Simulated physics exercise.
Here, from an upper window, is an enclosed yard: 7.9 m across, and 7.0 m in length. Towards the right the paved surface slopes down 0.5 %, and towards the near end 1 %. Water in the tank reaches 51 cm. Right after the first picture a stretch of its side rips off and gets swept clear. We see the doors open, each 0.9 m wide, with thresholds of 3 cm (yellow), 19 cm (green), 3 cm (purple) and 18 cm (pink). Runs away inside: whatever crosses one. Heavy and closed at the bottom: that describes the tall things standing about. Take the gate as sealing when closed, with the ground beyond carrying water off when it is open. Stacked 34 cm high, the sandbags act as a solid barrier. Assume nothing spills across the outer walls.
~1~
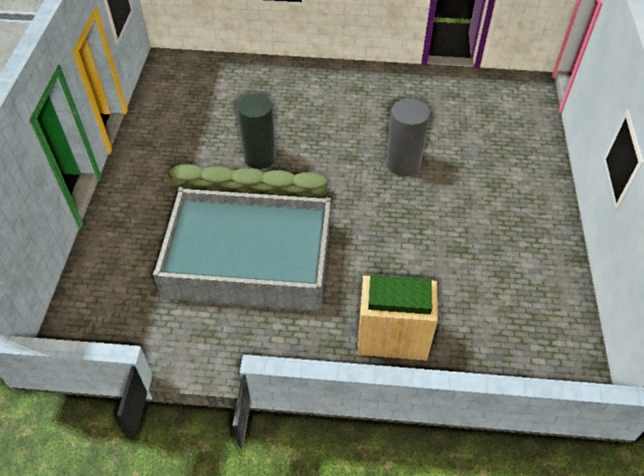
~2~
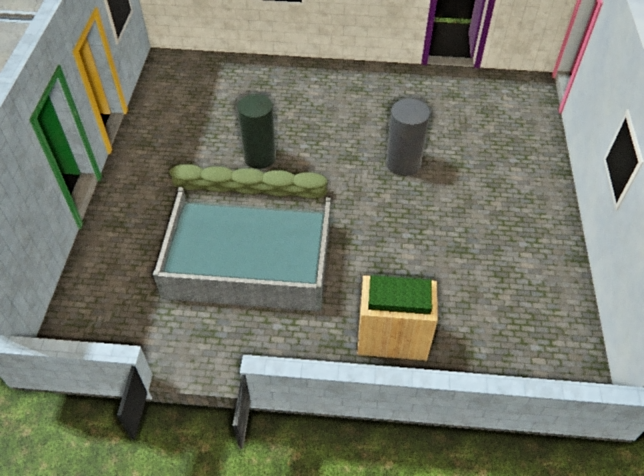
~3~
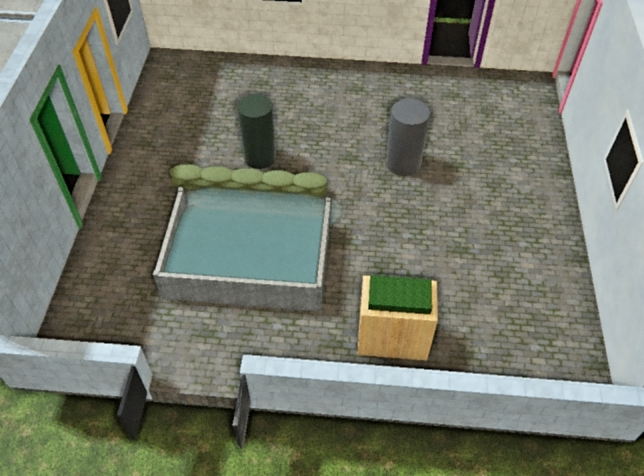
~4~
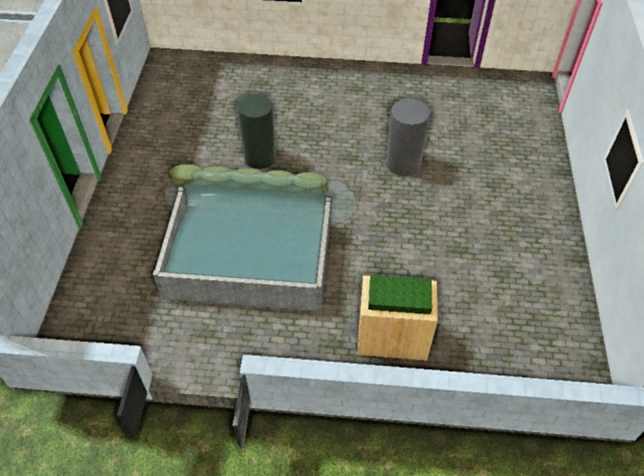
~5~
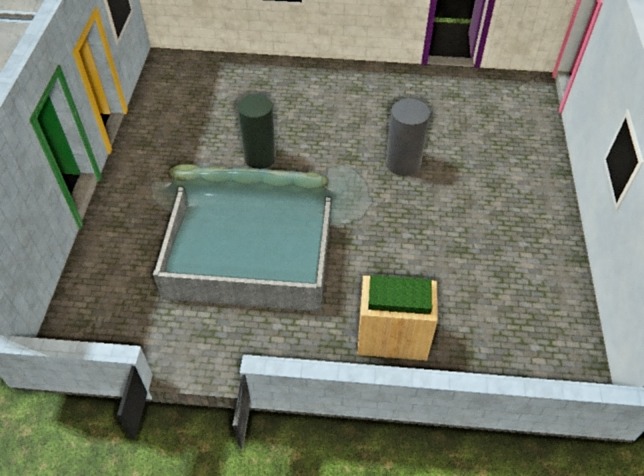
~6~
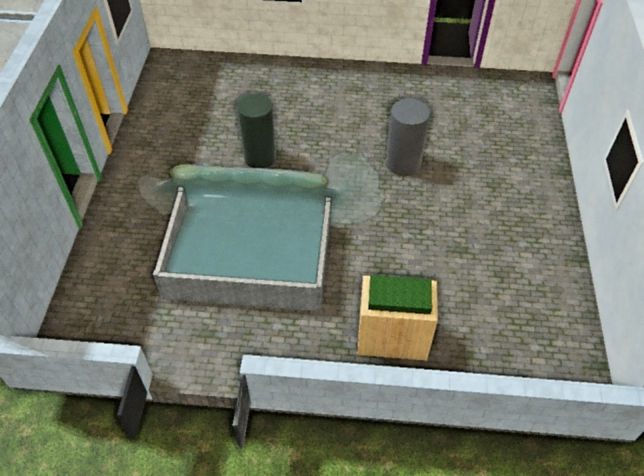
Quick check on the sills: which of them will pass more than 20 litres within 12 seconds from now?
One by one: At the yellow door the total will be lower than the limit; at the green door the total will be lower than the limit; at the purple door the total will be lower than the limit; at the pink door the total will be lower than the limit.
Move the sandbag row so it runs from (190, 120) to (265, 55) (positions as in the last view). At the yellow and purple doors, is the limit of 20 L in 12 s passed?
Doors: Yellow exceeds / purple exceeds.
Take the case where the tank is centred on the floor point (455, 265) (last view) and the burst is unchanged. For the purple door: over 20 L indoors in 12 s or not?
Well, purple ends up beyond the mark.
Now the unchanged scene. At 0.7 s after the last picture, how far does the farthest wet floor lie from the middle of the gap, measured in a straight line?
Some 3.2 metres from the gap.
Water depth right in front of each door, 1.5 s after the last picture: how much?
Measured in centimetres, the yellow door gives 5, the green door 18, the purple door 0 and the pink door 0.
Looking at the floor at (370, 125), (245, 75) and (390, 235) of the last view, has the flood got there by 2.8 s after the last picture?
First spot submerged, second not yet wet, third submerged.
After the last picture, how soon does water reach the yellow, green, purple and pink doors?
So yellow at 1.1 s, green at 0.5 s, purple at 3.0 s, and pink at 3.2 s.
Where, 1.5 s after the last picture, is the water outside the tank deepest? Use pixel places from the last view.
You'll find it around (256, 214).
Then, 0.7 s after the last picture water covers 20 % of the floor and is deepest (38 cm) near (259, 197); yellow door not reached, green door 14 cm at the sill, 0 L in, purple door not reached, pink door not reached.
Then, 1.5 s after the last picture water covers 30 % of the floor and is deepest (25 cm) near (256, 214); yellow door 5 cm at the sill, 0 L in, green door 18 cm at the sill, 1 L in, purple door not reached, pink door not reached.
Then, 2.8 s after the last picture water covers 40 % of the floor and is deepest (29 cm) near (237, 196); yellow door 4 cm at the sill, 3 L in, green door 9 cm at the sill, 2 L in, purple door not reached, pink door not reached.
Then, 6.3 s after the last picture water covers 65 % of the floor and is deepest (16 cm) near (258, 206); yellow door 2 cm at the sill, 4 L in, green door 6 cm at the sill, 2 L in, purple door 1 cm at the sill, 0 L in, pink door 2 cm at the sill, 0 L in.
Then, 11.3 s after the last picture water covers 85 % of the floor and is deepest (8 cm) near (537, 406); yellow door 1 cm at the sill, 4 L in, green door 4 cm at the sill, 2 L in, purple door 1 cm at the sill, 0 L in, pink door 2 cm at the sill, 0 L in.
